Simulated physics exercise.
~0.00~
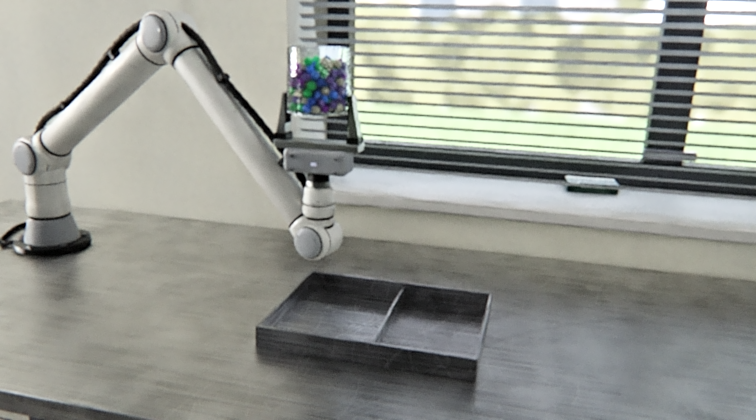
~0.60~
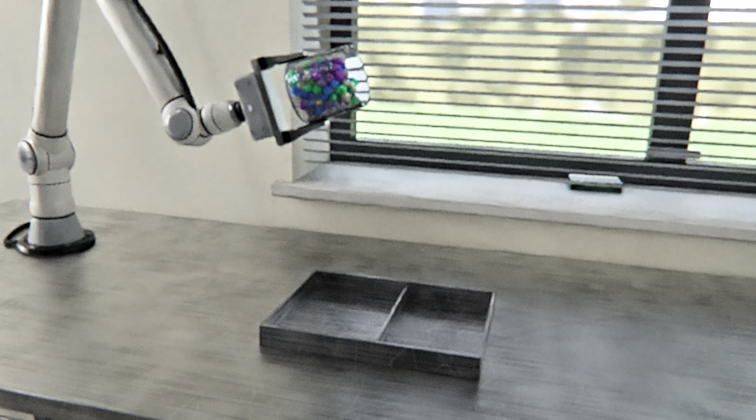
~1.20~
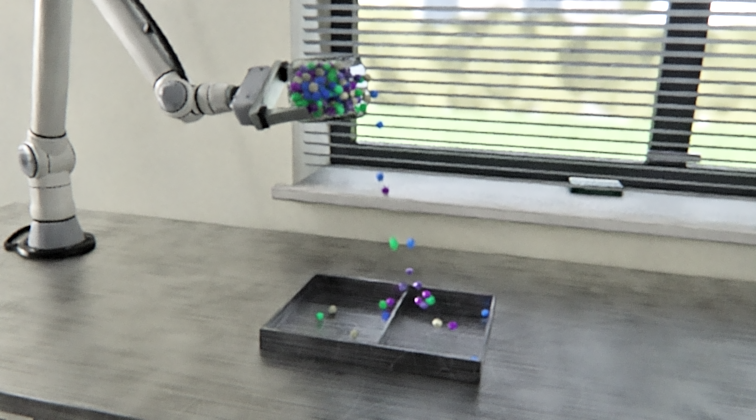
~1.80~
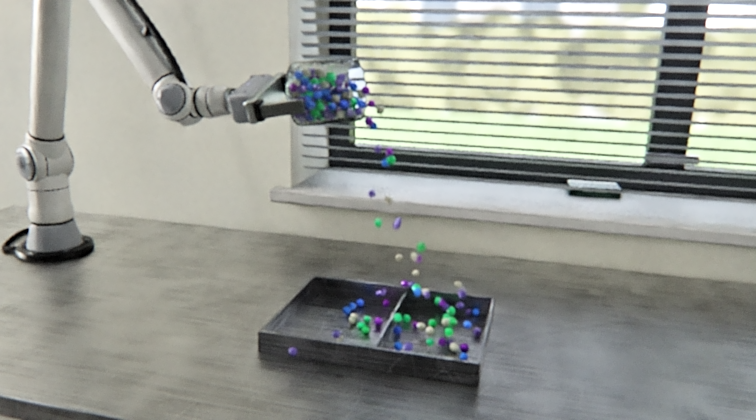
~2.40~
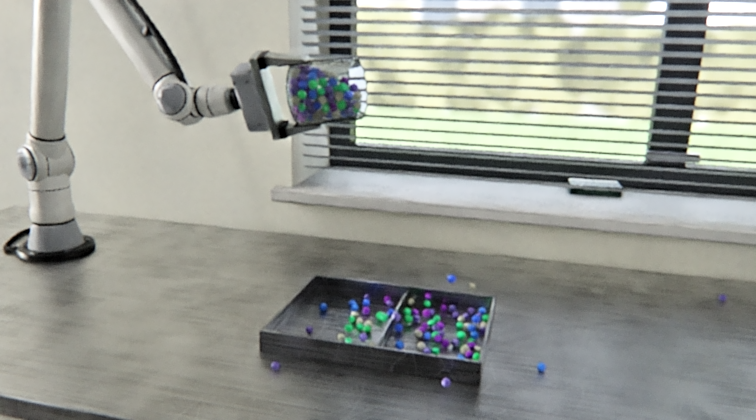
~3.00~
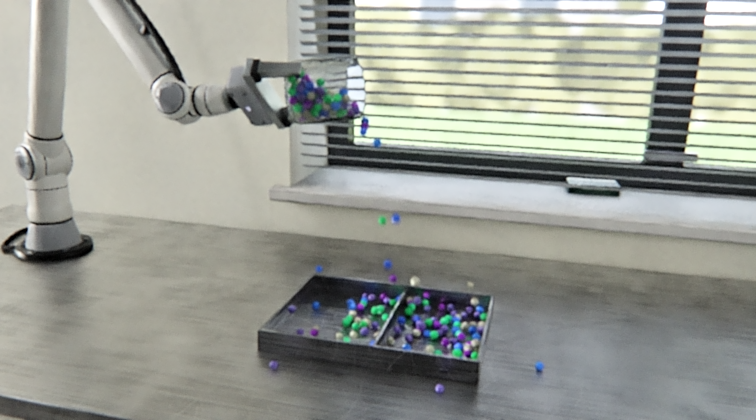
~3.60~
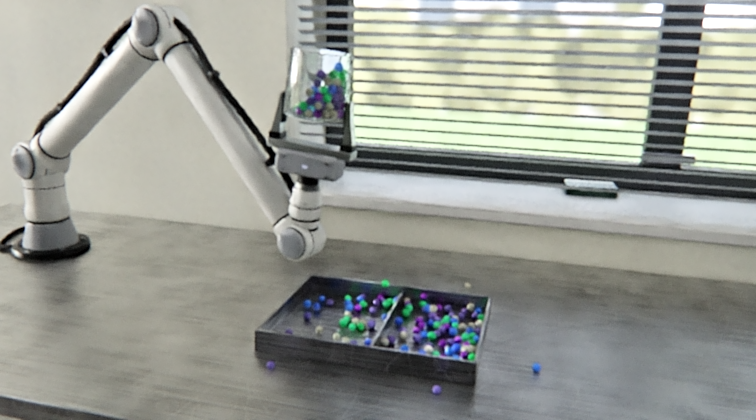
A white robot arm stands at the left of a dark wooden table beside a window with blinds, seen from slightly above by a gently swaying camera. Its gripper holds a clear cup of green, blue, purple and cream round sweets above a black divided tray. The arm swings the cup up and left, tipping it onto its side. As the cup turns, sweets trickle into both compartments, while a few land on the table. Finally the arm returns the cup upright, still partly full, with more sweets in the tray's right part than its left.
